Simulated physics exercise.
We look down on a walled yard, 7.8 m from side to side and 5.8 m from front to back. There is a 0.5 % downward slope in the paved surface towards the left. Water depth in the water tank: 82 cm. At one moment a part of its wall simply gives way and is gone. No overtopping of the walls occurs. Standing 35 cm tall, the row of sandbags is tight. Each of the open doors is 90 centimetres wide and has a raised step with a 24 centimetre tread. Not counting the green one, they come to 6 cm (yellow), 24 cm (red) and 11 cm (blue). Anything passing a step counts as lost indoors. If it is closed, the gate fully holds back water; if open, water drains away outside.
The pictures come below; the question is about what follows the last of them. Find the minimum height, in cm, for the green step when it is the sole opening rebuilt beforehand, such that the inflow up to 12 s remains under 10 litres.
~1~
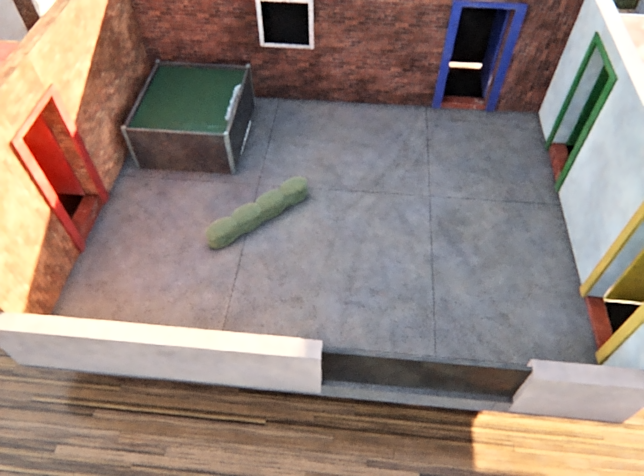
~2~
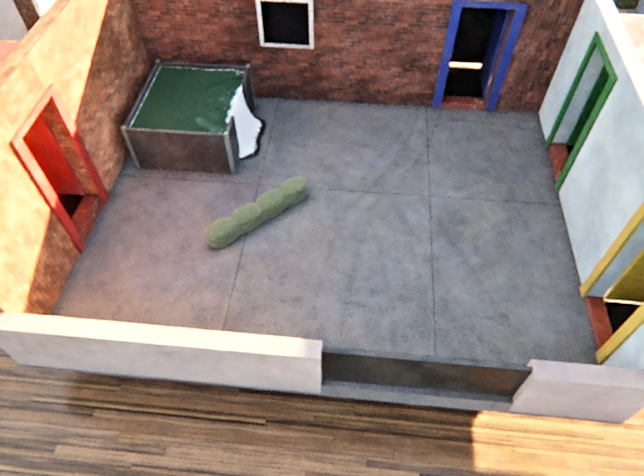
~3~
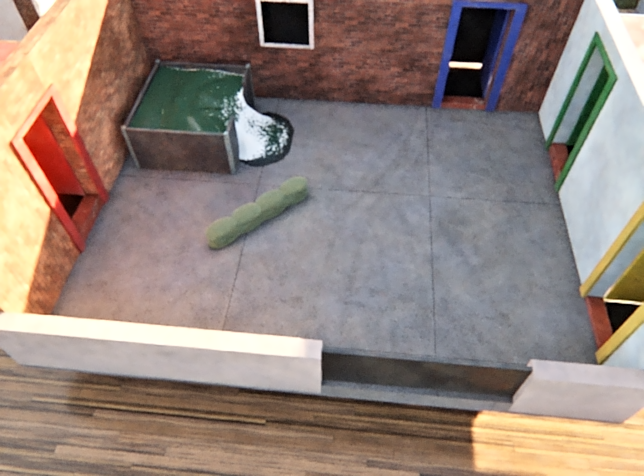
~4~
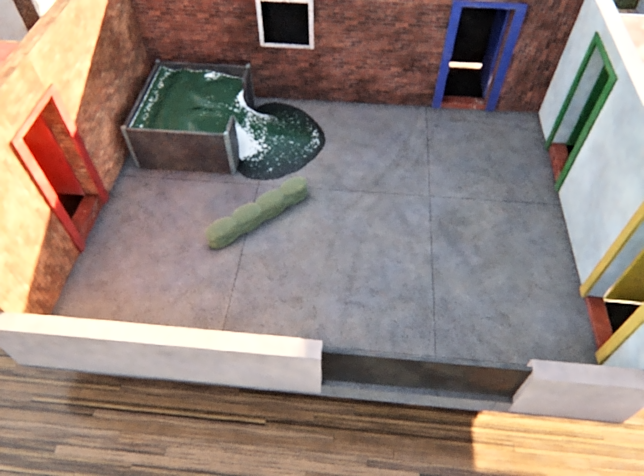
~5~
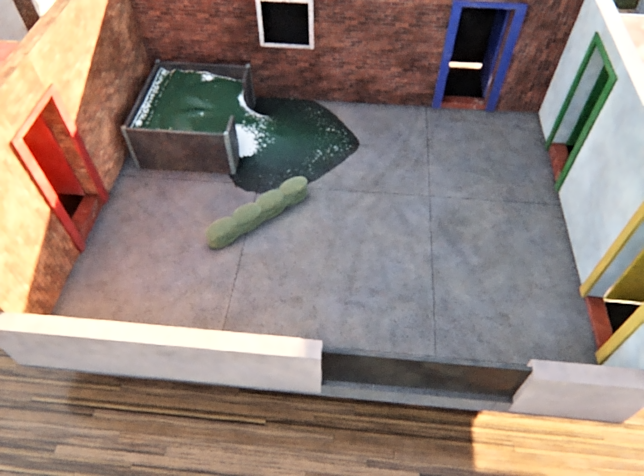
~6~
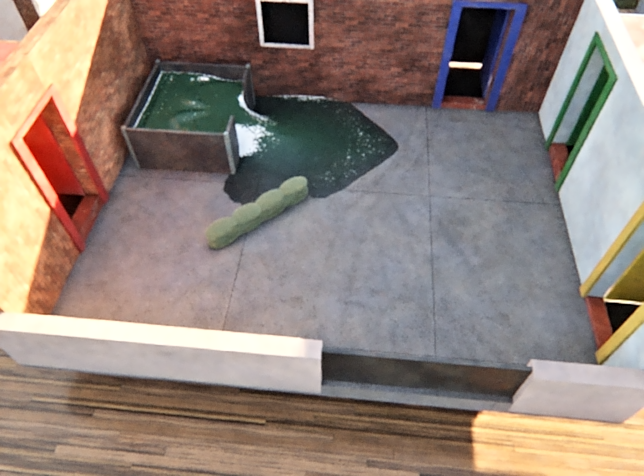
The minimum height is about 21 cm.
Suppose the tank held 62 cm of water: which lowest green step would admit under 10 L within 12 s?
Some 14.5 cm.
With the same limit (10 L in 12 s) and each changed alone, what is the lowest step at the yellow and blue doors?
Close to 12.5 cm (yellow) and close to 11.5 cm (blue).
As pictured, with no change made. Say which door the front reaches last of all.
The red door.
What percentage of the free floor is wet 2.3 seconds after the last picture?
The wet part is about 55 per cent.
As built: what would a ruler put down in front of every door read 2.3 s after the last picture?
Door by door in centimetres - yellow 11, red 0, green 26, blue 8.
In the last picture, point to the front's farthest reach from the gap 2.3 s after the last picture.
Somewhere near the pixel (599, 368).
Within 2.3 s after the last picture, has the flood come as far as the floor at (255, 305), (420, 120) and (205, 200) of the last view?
Status: Clear / submerged / submerged.
Then, 0.7 s after the last picture water covers 35 % of the floor, deepest (41 cm) near (249, 139); it has not reached the green door.
Then, 2.3 s after the last picture water covers 55 % of the floor, deepest (31 cm) near (533, 137); 26 cm at the green door, 3 litres in over its 21 cm step.
Then, 11.3 s after the last picture water covers 95 % of the floor, deepest (14 cm) near (38, 342); 4 cm at the green door, 10 litres in over its 21 cm step.
At the green door as built, the water peaked near 27 cm, 2.1 s after the last picture.
With a step of 17.5 cm, 24 litres would have come in within the 12 s; with 24 cm, 3 litres. So under 10 litres takes about 21 cm.
